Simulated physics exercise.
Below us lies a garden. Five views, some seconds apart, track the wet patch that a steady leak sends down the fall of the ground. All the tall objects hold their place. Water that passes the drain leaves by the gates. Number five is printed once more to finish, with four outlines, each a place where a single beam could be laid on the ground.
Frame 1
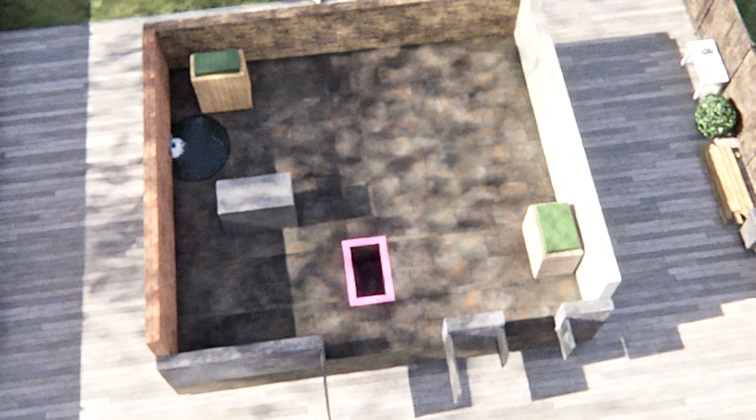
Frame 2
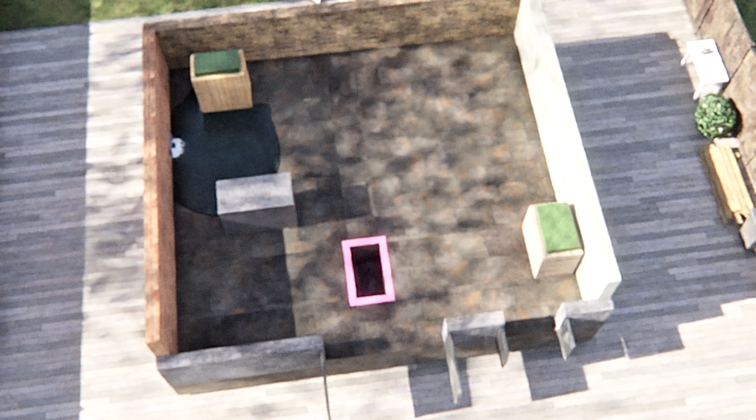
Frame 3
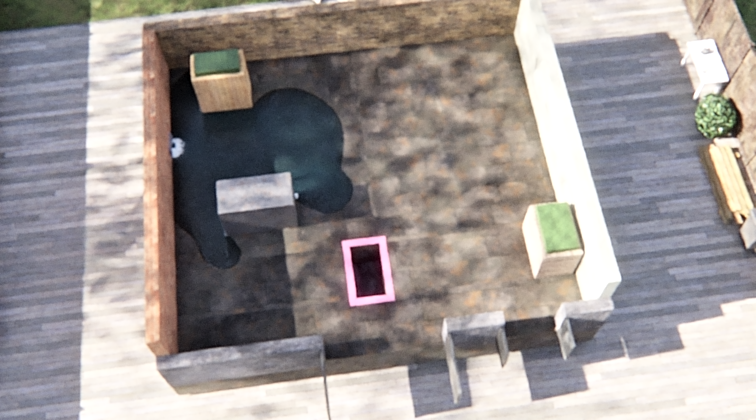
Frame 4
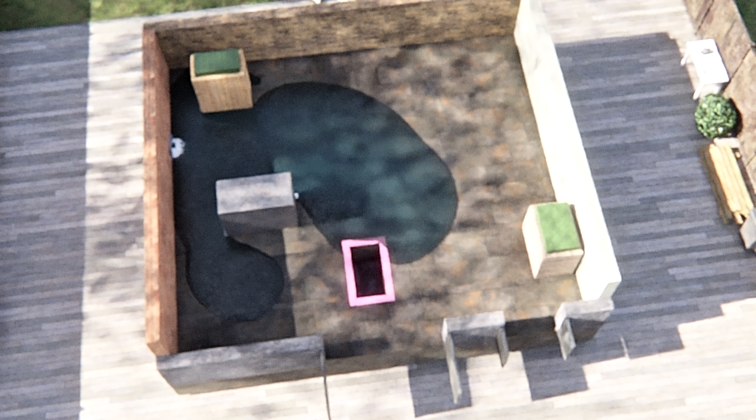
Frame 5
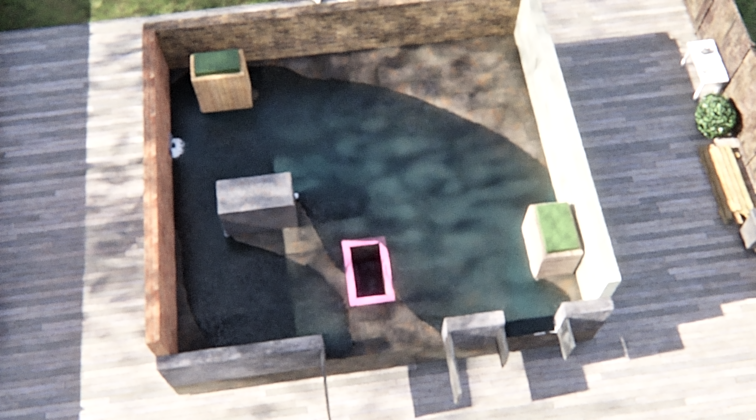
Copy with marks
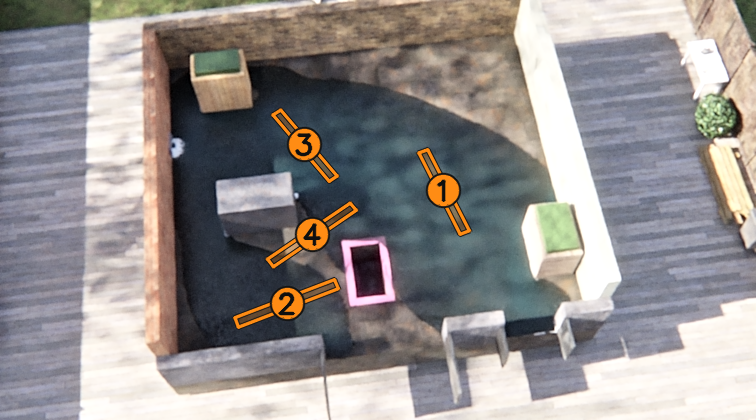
Dark water spread from the left side of a walled garden, flowed around a pale block and past two grass-topped boxes, then reached the pink-rimmed opening and covered most of the ground.
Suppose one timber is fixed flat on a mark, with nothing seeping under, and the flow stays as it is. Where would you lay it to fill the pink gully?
Use place 3.
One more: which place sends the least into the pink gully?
That would be 4.
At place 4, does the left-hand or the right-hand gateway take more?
More leaves on the right.
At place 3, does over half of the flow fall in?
No.
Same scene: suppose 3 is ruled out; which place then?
2 it is.
On the marked copy, 1 from (423, 151) to (464, 232); 2 from (236, 322) to (336, 284); 3 from (276, 112) to (333, 178); 4 from (270, 262) to (353, 206).
With 1, about 10 % of the stream goes into the pink gully, about 90 % out by the gates.
With 2, about 18 % of the stream goes into the pink gully, about 81 % out by the gates.
With 3, about 35 % of the stream goes into the pink gully, about 64 % out by the gates.
With 4, next to none of the stream goes into the pink gully, about 98 % out by the gates.
